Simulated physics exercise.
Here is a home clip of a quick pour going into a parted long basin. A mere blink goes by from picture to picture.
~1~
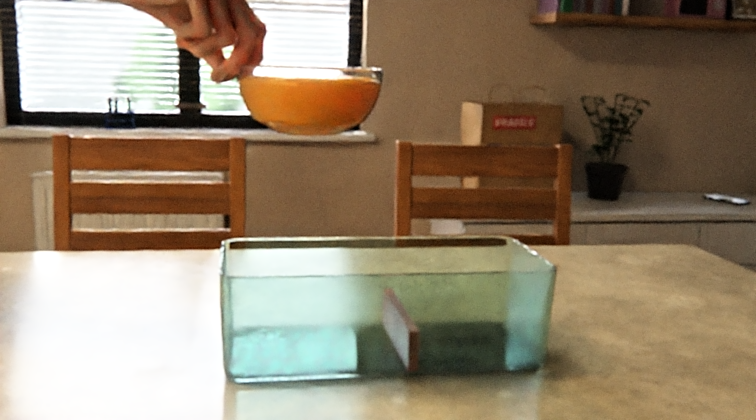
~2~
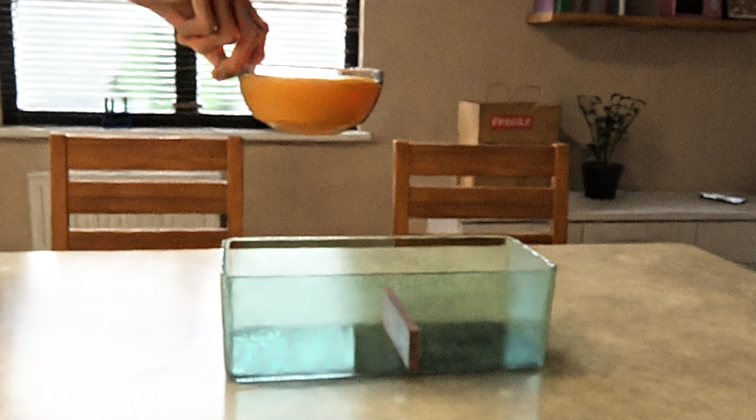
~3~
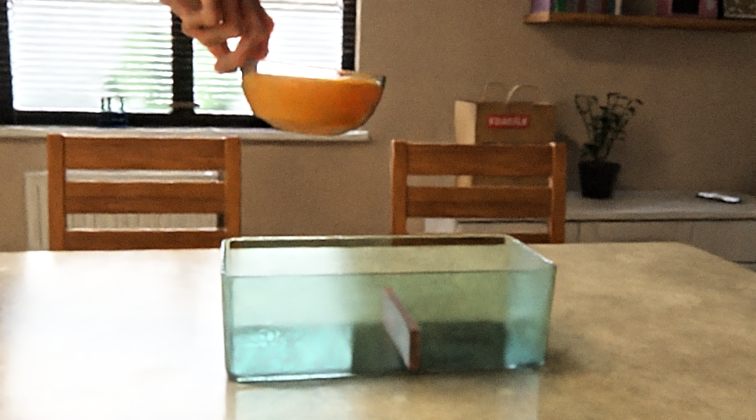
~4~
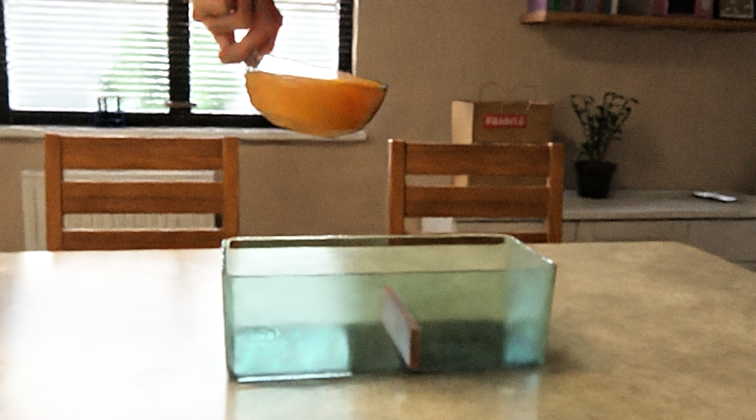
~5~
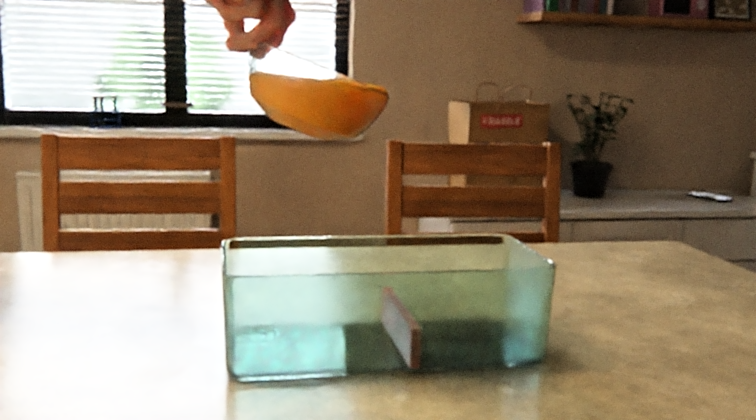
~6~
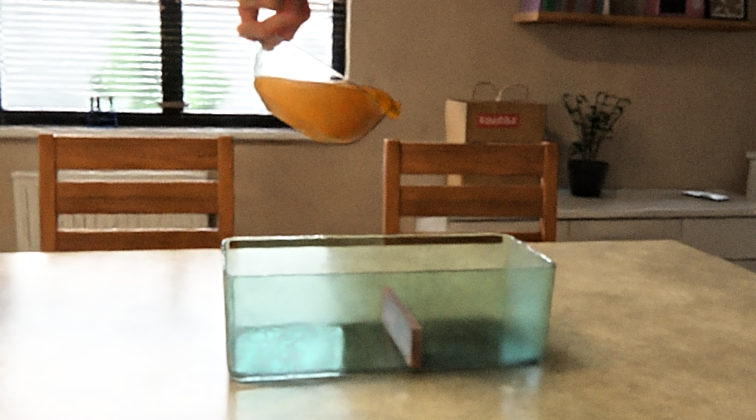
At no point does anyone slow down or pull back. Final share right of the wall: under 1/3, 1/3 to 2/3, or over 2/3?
Over 2/3.
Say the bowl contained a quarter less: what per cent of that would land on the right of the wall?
70 per cent or so.
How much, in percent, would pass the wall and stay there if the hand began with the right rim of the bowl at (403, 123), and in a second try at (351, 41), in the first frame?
Roughly 80 % and 60 %.
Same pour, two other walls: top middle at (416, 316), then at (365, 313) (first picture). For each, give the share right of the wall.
60 per cent first, then 90 per cent.
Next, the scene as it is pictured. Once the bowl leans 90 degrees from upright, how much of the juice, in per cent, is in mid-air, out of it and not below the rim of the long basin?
Estimate: 45 per cent, roughly.
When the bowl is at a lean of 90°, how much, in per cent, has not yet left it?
Roughly 15 percent remains at that point.
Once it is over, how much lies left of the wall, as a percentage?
Close to 25 per cent.
A moment on, the bowl is tipped on its side and 14 per cent is still to pour, 0 is left of the wall and 38 right of it.
Next, the bowl is tipped right over and 0 per cent is still to pour, 19 is left of the wall and 74 right of it.
Then the bowl is tipped right over and 0 per cent is still to pour, 25 is left of the wall and 74 right of it.
Later the bowl is tipped right over and 0 per cent is still to pour, 25 is left of the wall and 74 right of it.
Finally, 25 per cent lies left of the wall, 74 right of it and 1 outside.
